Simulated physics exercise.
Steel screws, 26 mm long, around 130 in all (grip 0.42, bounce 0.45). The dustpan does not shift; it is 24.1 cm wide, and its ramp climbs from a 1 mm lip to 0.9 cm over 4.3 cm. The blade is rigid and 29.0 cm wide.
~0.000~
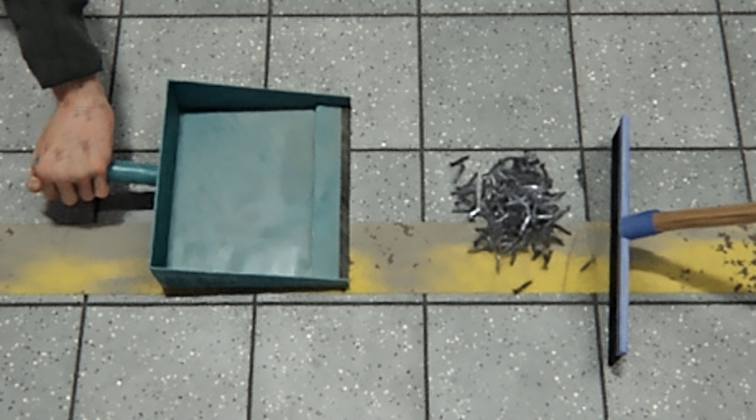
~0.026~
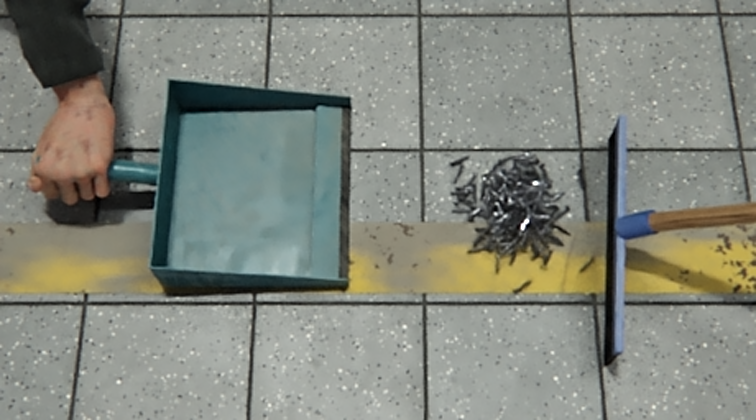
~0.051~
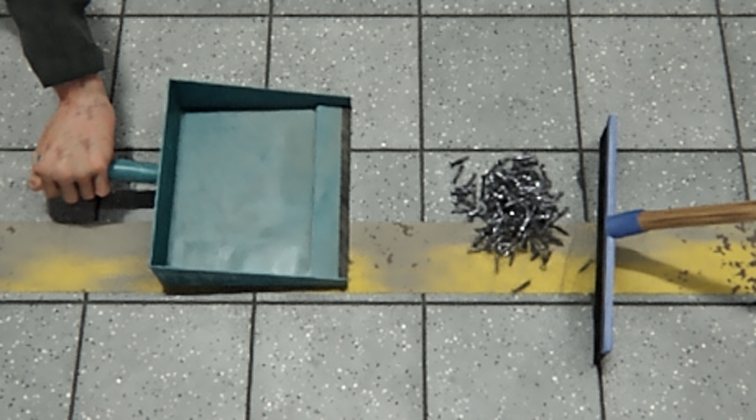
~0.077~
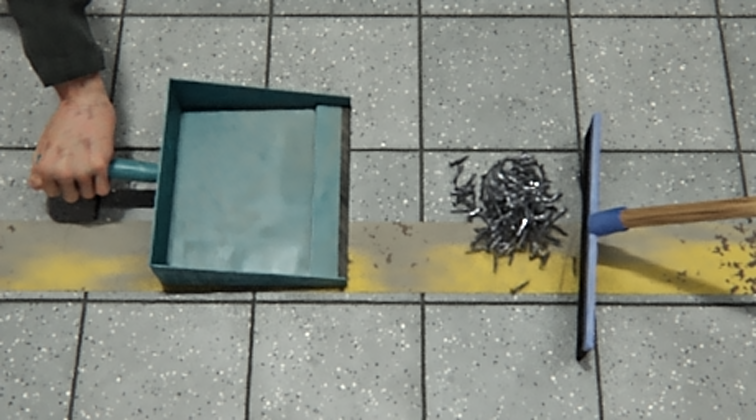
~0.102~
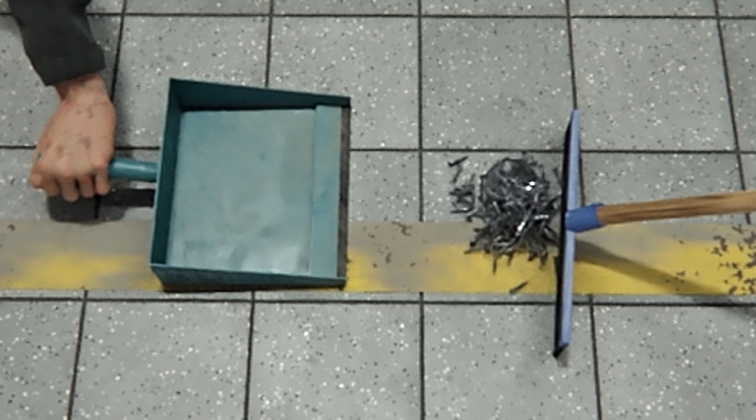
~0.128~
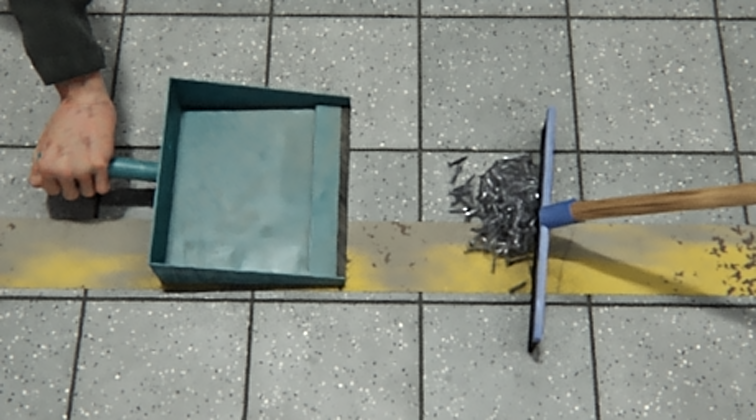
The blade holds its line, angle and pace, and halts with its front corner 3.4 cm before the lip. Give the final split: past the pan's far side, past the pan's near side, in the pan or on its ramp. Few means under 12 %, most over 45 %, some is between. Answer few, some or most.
Past the pan's far side: Few; past the pan's near side: Few; in the pan or on its ramp: Most.
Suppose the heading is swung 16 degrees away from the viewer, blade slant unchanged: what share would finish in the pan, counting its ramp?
It would be near 65 per cent.
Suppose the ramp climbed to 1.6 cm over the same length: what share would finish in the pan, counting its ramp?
It would be near 55 per cent.
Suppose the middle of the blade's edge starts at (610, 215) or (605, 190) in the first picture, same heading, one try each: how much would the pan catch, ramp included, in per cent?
About 70 and 75 per cent.
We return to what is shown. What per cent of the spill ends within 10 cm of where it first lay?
Some 0 per cent.
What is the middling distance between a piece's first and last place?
Some 26 cm.
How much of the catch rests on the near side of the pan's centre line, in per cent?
Some 40 per cent.
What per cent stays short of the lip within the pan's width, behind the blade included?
About 20 per cent.
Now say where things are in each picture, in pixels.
Blade from (621, 351) to (624, 122), moved 0.0 cm, 0 of the pieces shifted so far; middle of the pieces at (513, 209); pan at (245, 193), in the first frame.
Blade from (617, 351) to (621, 123), moved 0.4 cm, 0 of the pieces shifted so far; middle of the pieces at (513, 209), in the second frame.
Blade from (606, 349) to (611, 122), moved 1.4 cm, 0 of the pieces shifted so far; middle of the pieces at (512, 210), in the third frame.
Blade from (588, 346) to (595, 120), moved 3.2 cm, 1 of the pieces shifted so far; middle of the pieces at (511, 210), in the fourth frame.
Blade from (564, 342) to (575, 117), moved 5.7 cm, 4 of the pieces shifted so far; middle of the pieces at (510, 210), in the fifth frame.
Blade from (537, 338) to (551, 114), moved 8.5 cm, 69 of the pieces shifted so far; middle of the pieces at (506, 209); pan at (244, 191). The blade's pace is about 1.09 m/s, heading 11 degrees away from the viewer's side, in the sixth frame.
After 0.23 s, middle of the blade 12 cm from the lip; 0 % over the lip, far side 0 %, near side 0 %.
After 0.29 s, middle of the blade 7 cm from the lip; 0 % over the lip, far side 0 %, near side 0 %.
After 0.50 s, middle of the blade 5 cm from the lip; 75 % over the lip, far side 0 %, near side 0 %.
In the end, at 1.3 s, far side 0 %, near side 0 %, pan 75 %, in front of the lip or behind the blade 20 %.
